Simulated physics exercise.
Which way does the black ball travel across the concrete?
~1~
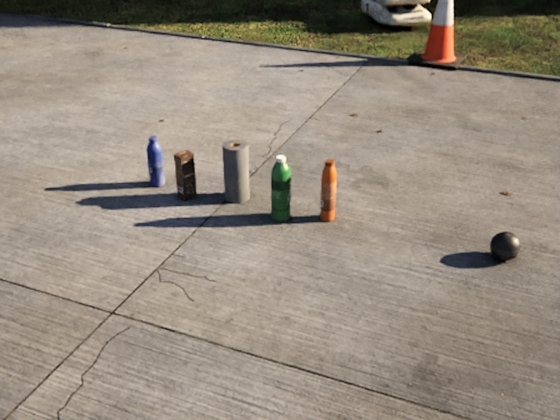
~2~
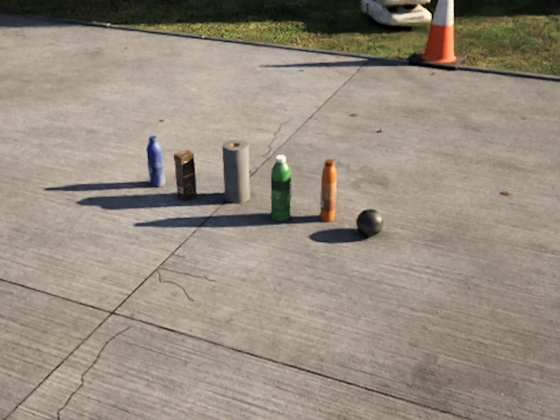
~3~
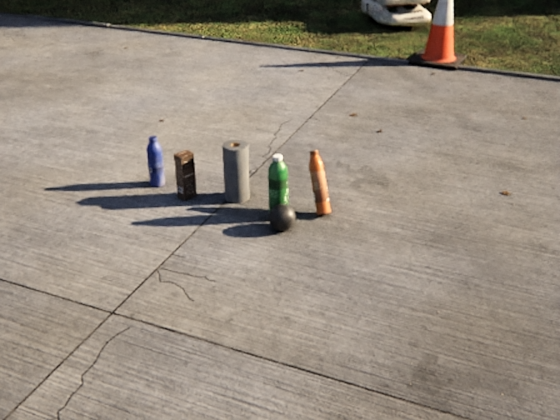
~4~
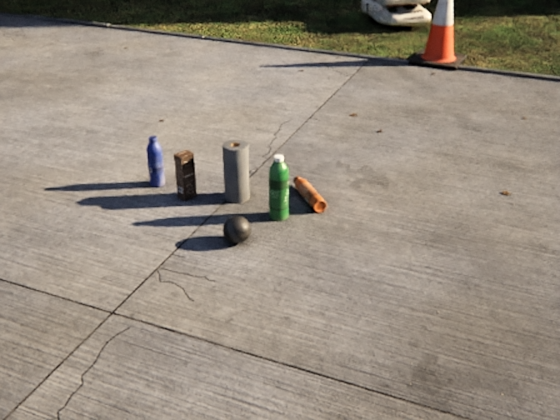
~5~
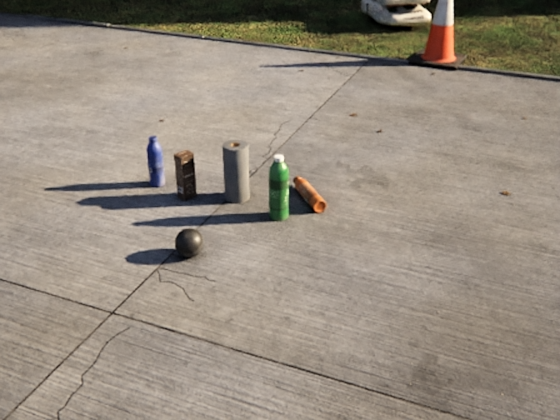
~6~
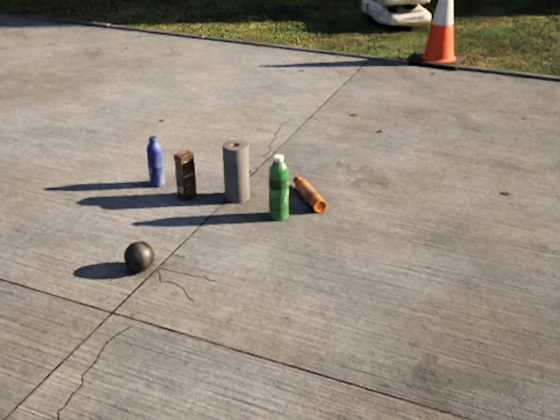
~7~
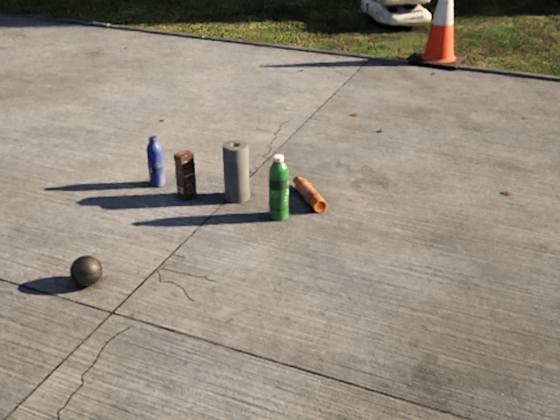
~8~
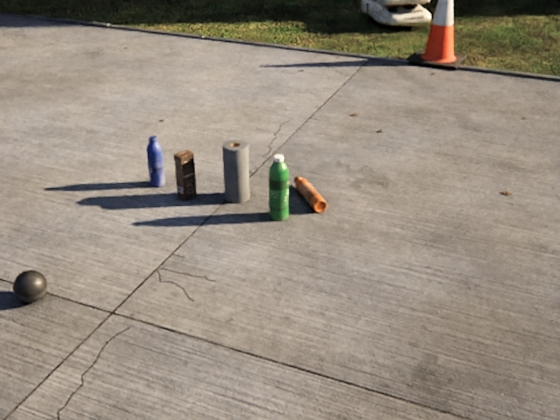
The black ball rolls to the left, continuing that way after it hits the orange bottle.
A grey roll stands as a black ball topples an orange bottle and rolls on left.
